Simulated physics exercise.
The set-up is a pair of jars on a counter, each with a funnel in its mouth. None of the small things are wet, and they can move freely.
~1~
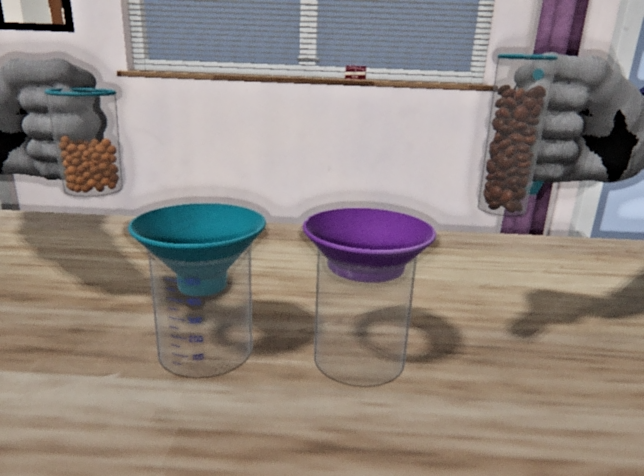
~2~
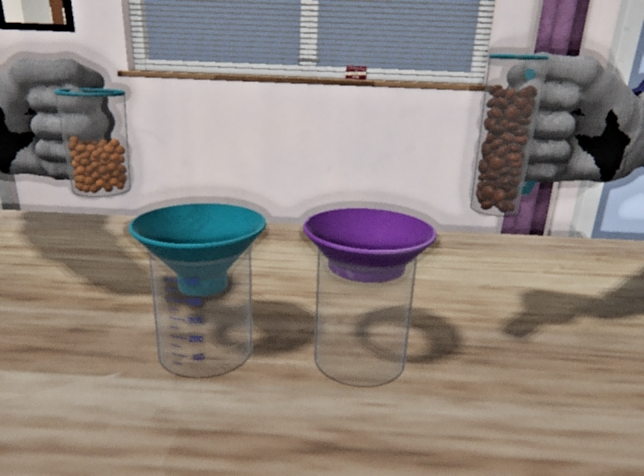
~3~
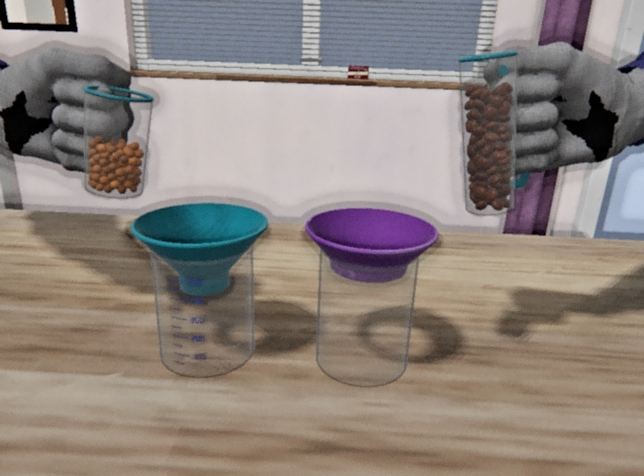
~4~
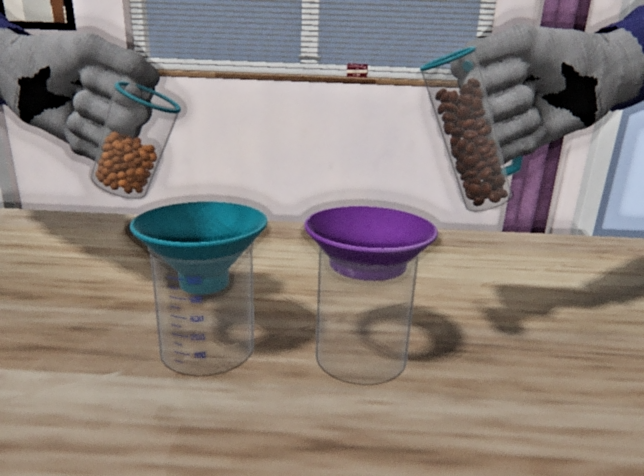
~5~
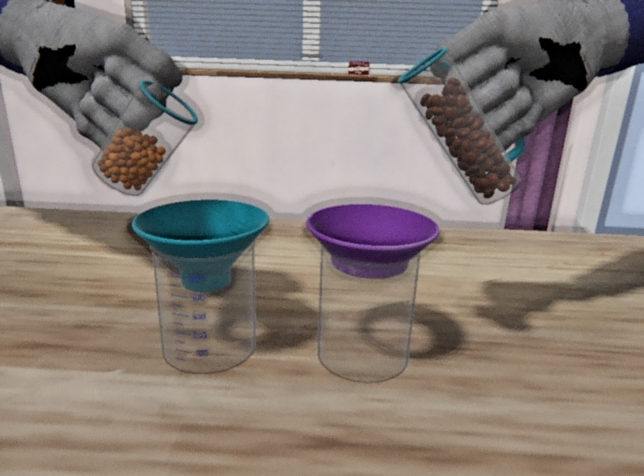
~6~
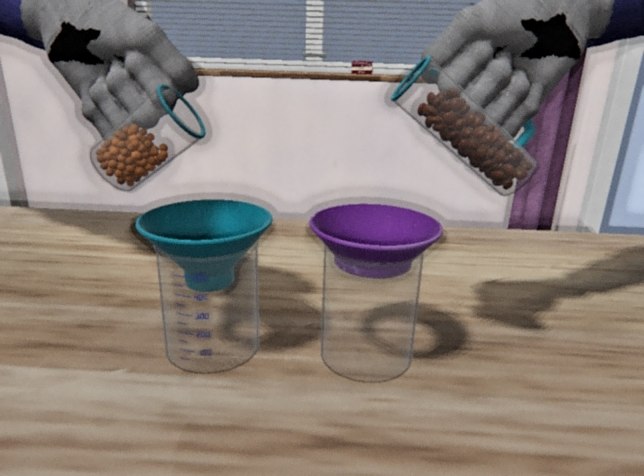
On a wooden counter, two gloved hands moving cups of small brown pieces inward, then tilting them above funnel-topped clear jars.
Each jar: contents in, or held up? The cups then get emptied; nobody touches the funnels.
Left - in, right - in.
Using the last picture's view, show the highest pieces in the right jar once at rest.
Top, last frame: Approx. (344, 331).
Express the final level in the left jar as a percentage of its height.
Reading: Around 10 %.
Then, 0.33 s on from there, left, the whole lot still in the cup; right, the whole lot still in the cup.
Then, 0.69 s on from there, left, the whole lot still in the cup; right, all but a few still in the cup, only a few in or over the funnel.
Then, 1.11 s on from there, left, a little still in the cup, near a third in or over the funnel, near two thirds down in the jar; right, near two thirds still in the cup, near a quarter in or over the funnel, near a quarter down in the jar.
In the end, left, the whole lot down in the jar; right, the whole lot down in the jar.
